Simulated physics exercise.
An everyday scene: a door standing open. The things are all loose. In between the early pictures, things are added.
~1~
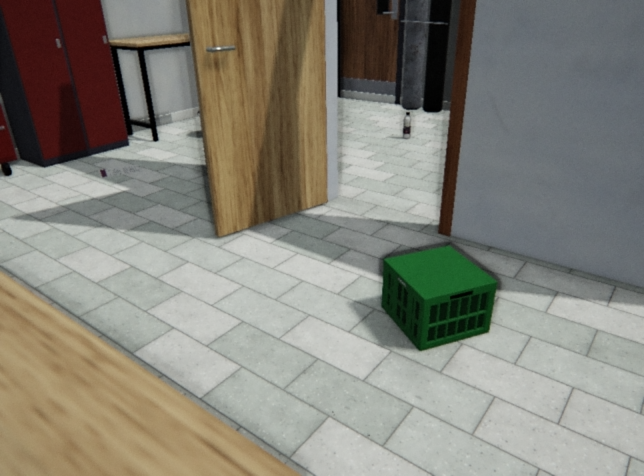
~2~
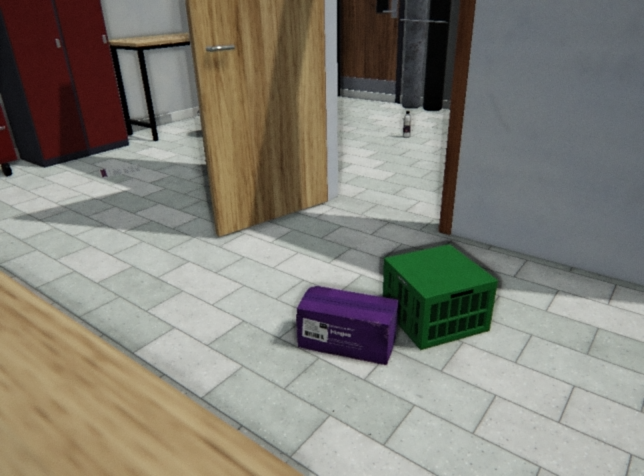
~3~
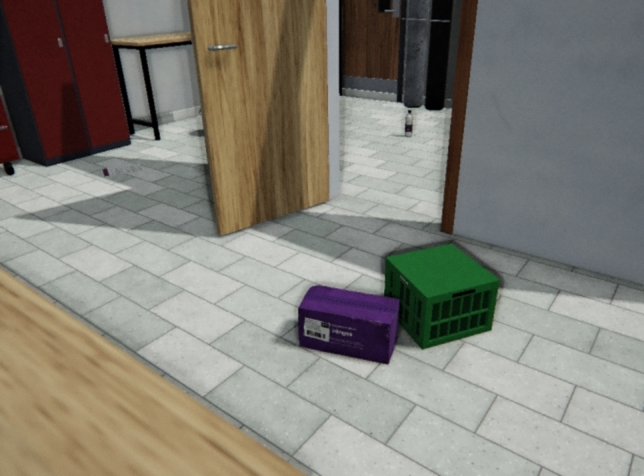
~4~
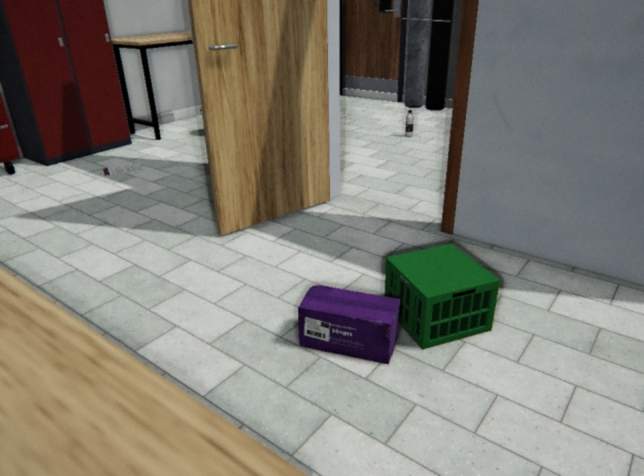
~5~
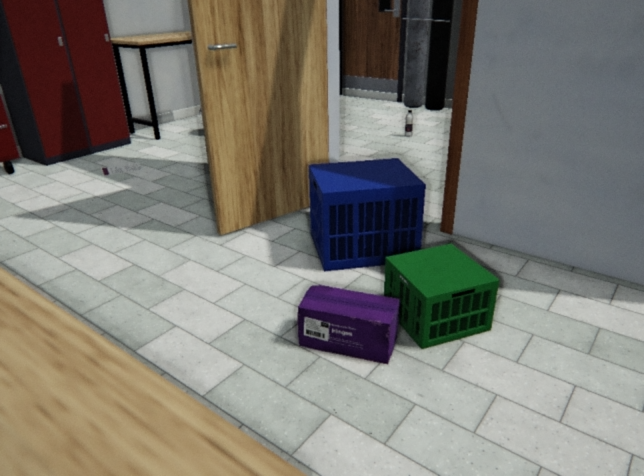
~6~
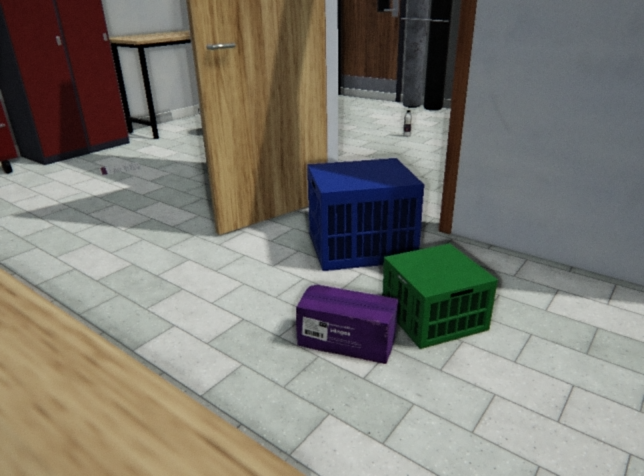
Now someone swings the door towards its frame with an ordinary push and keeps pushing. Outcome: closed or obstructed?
I expect the push will fail.
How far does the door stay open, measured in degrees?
The answer is roughly 65°.
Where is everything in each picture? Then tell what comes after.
The first picture shows door wide open and still; green crate (435, 295).
The second picture shows door wide open and still; green crate (436, 294); purple parcel (347, 324).
The third picture shows door wide open and still; green crate (438, 293); purple parcel (349, 323).
The fourth picture shows door wide open and still; green crate (438, 293); purple parcel (349, 323).
The fifth picture shows door wide open and still; green crate (437, 293); purple parcel (349, 323).
The sixth picture shows door wide open and still; blue chest (362, 212); green crate (436, 293).
Then, 0.50 s past the last view, door at 93°.
Then, 0.90 s past the last view, door at 73°.
Finally, door at 66°; all 3 still in place. Final places as the last picture's camera would see them, blue chest near (362, 212).
